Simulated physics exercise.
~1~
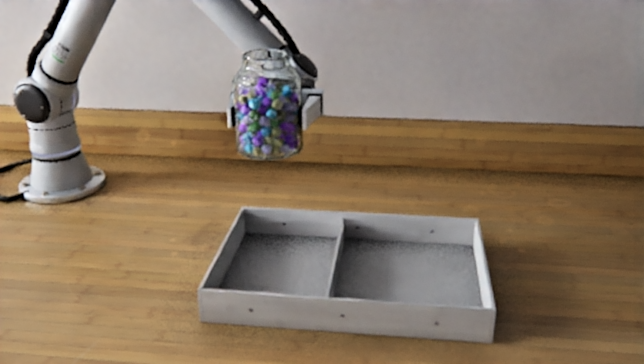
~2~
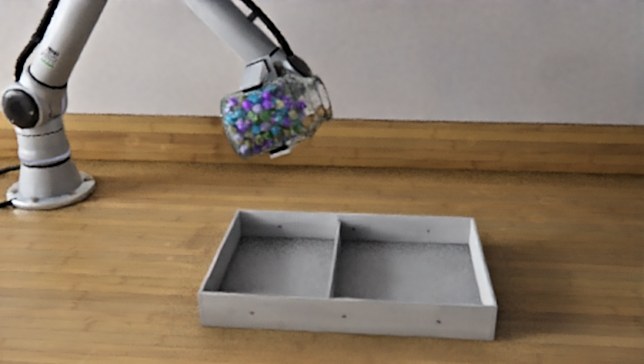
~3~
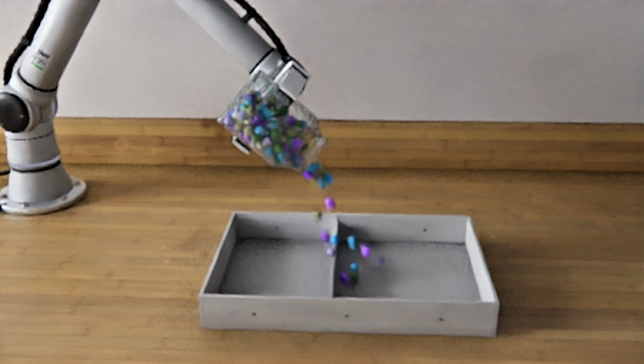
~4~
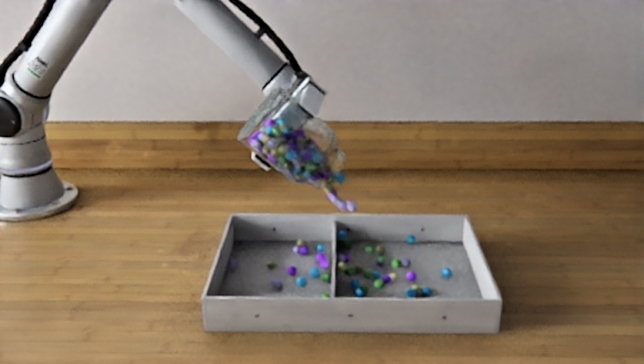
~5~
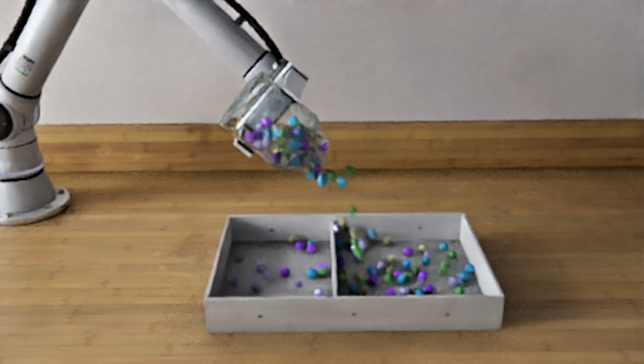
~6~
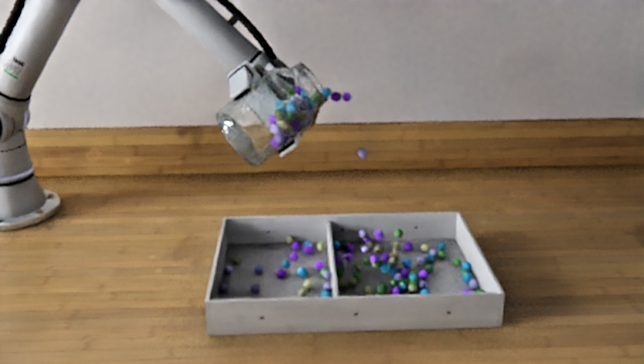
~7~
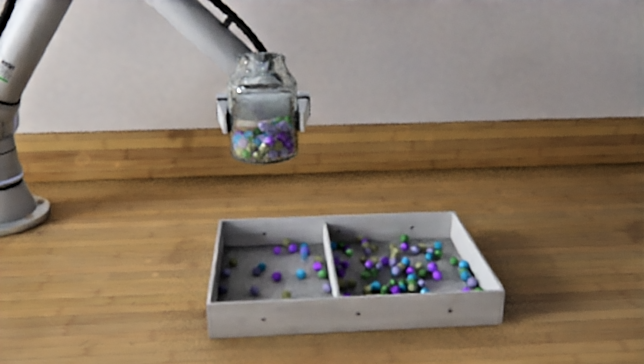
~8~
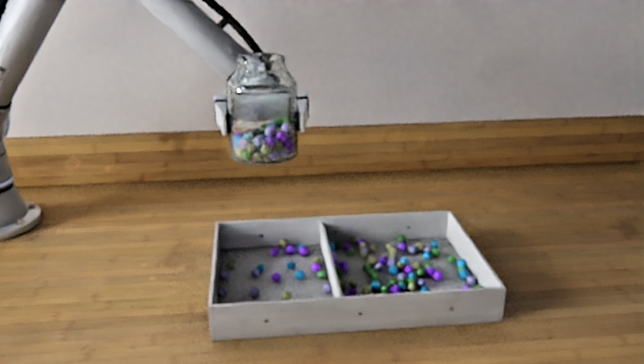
To begin with, a robot arm holds a glass jar filled with small round sweets in purple, blue and green above a pale tray split into two parts by a cross wall. The arm tips the jar to the right until its mouth points downward. Sweets tumble out near the divider and scatter into both parts, with more gathering on the right. The arm then swings the jar back up as a few last sweets fly off to the right. Finally, the jar is upright again, still holding some sweets, while most lie spread across the tray.
